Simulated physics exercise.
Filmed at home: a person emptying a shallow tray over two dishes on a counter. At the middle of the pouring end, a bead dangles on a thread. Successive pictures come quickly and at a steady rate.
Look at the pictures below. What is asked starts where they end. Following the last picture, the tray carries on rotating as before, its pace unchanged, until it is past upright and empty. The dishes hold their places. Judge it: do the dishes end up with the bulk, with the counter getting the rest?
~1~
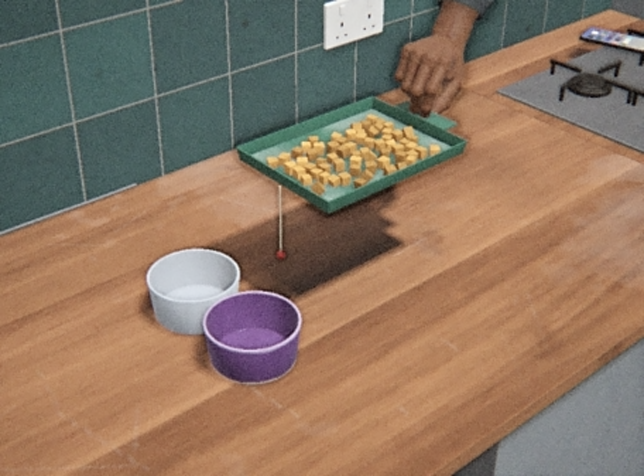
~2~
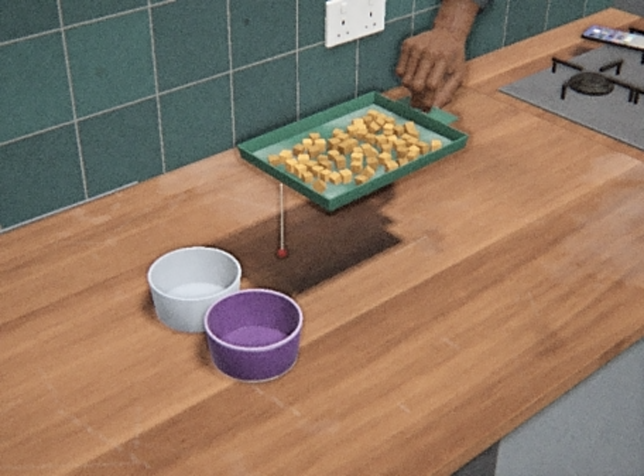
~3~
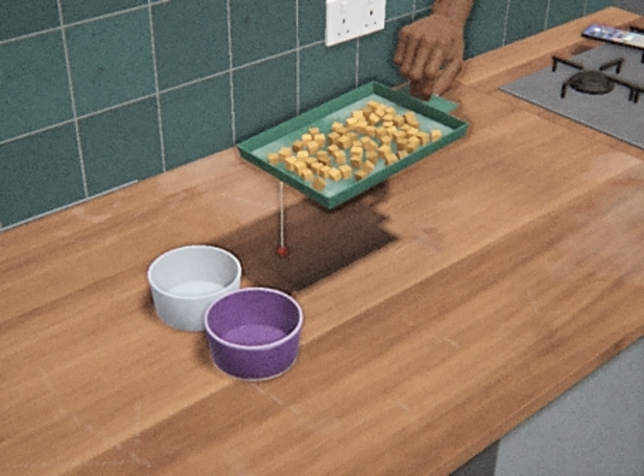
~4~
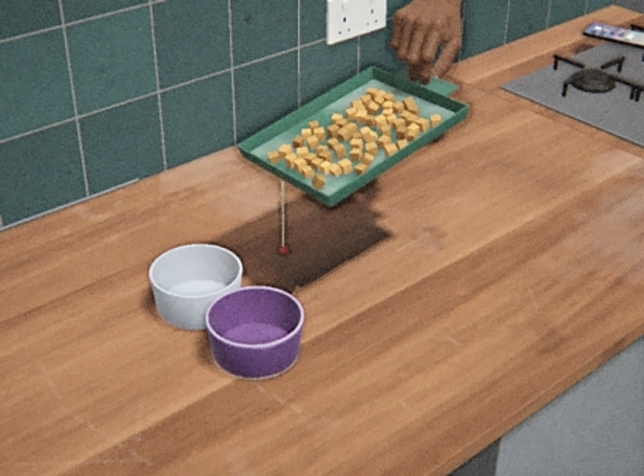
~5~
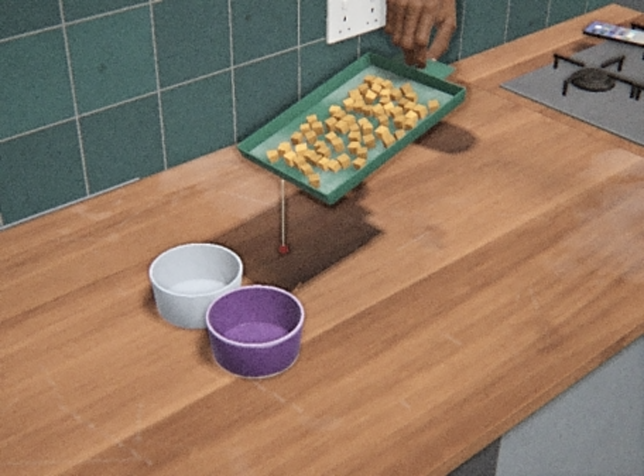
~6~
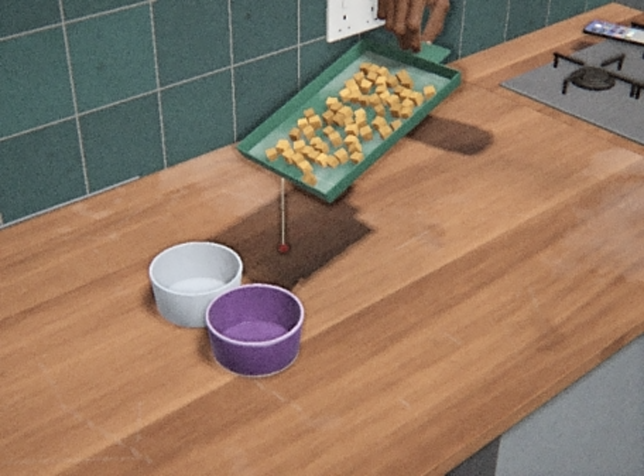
The dishes will catch most of the load.
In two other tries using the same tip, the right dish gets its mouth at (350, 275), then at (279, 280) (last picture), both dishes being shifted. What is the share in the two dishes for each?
About 0 per cent first, then about 50 per cent.
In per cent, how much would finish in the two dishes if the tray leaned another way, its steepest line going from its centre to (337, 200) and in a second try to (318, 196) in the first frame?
I'd say some 10 in a hundred at first, then 30 in a hundred.
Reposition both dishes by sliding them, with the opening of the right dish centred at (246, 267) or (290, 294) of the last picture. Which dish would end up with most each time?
First try: The right-side dish; second try: The left-side dish.
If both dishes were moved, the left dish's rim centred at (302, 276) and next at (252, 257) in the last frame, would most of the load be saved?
In order, they'd catch a minor share, and next a minor share.
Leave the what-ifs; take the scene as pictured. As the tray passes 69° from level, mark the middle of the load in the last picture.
I'd put the middle of the pieces at roughly (283, 141).
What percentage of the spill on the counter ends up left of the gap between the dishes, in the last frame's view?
It works out to some 20 per cent.
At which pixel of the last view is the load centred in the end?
About (210, 303).
Just after the last frame, tray tipped steeply; almost all on the tray; just a few in the air.
A moment on, tray tipped past a quarter turn; almost all on the tray; just a few outside both; about a tenth in the air.
Further on, tray tipped past a quarter turn; roughly a quarter in the right dish; roughly half in the left dish; roughly a quarter outside both.
When it is over, tray tipped past a quarter turn; roughly a quarter in the right dish; roughly half in the left dish; roughly a quarter outside both.
